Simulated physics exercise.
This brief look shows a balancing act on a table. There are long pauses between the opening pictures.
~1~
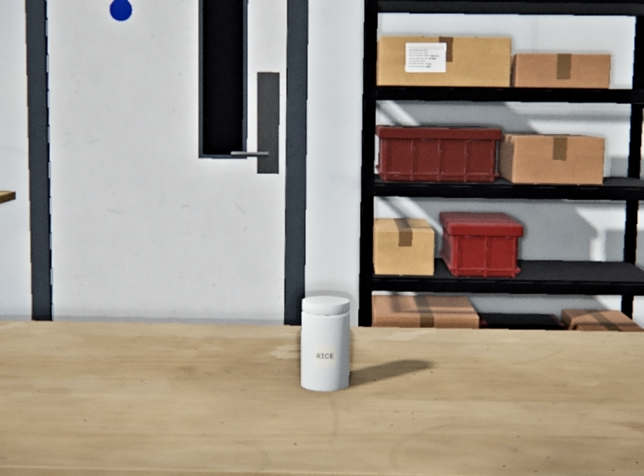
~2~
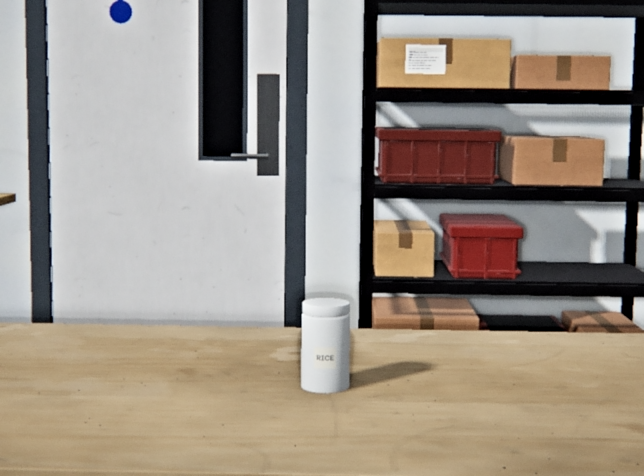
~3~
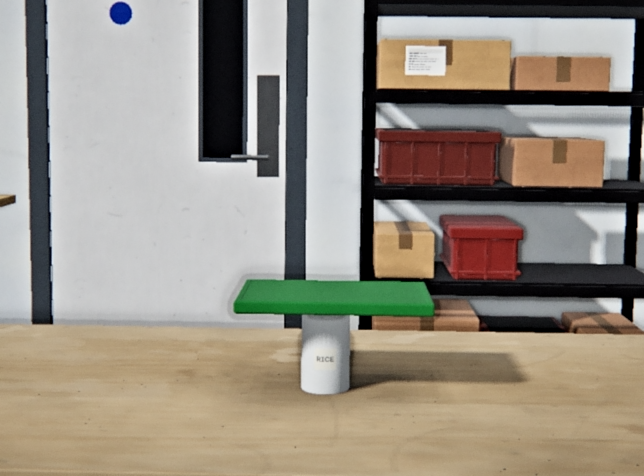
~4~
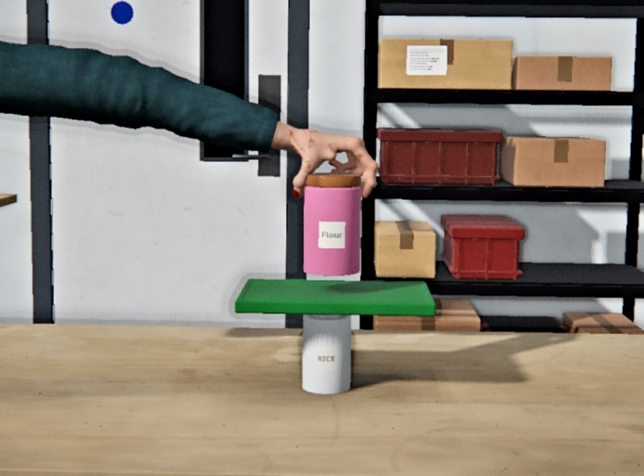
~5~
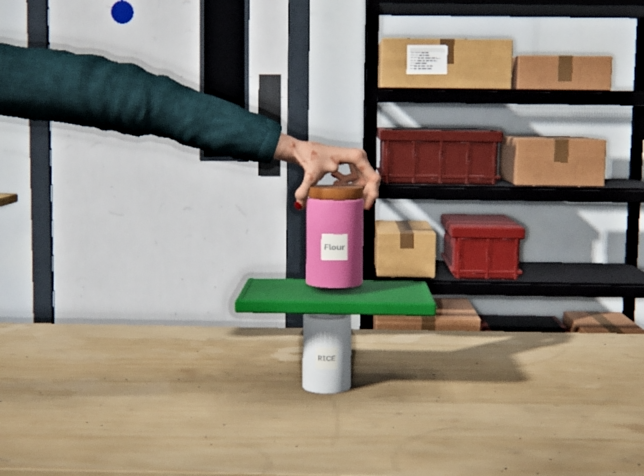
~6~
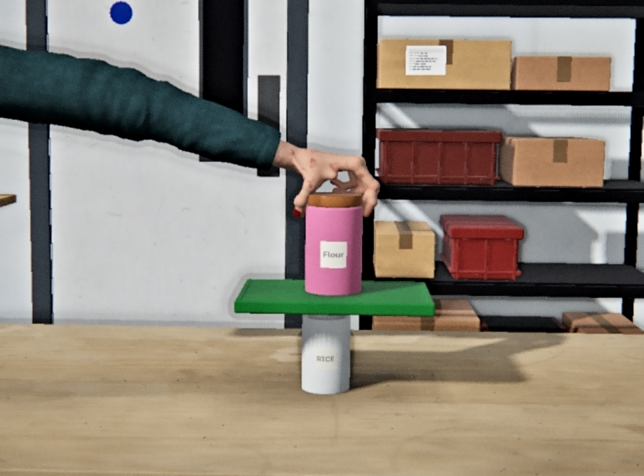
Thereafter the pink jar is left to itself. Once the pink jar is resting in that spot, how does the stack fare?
Result: Steady.
Then, 0.20 s after the last picture, nothing has stirred.
Then, 0.40 s after the last picture, pink jar resting near (334, 243).
At rest, all 3 in place. Seen from the same camera at the end, pink jar near (334, 243). The stack stays up.
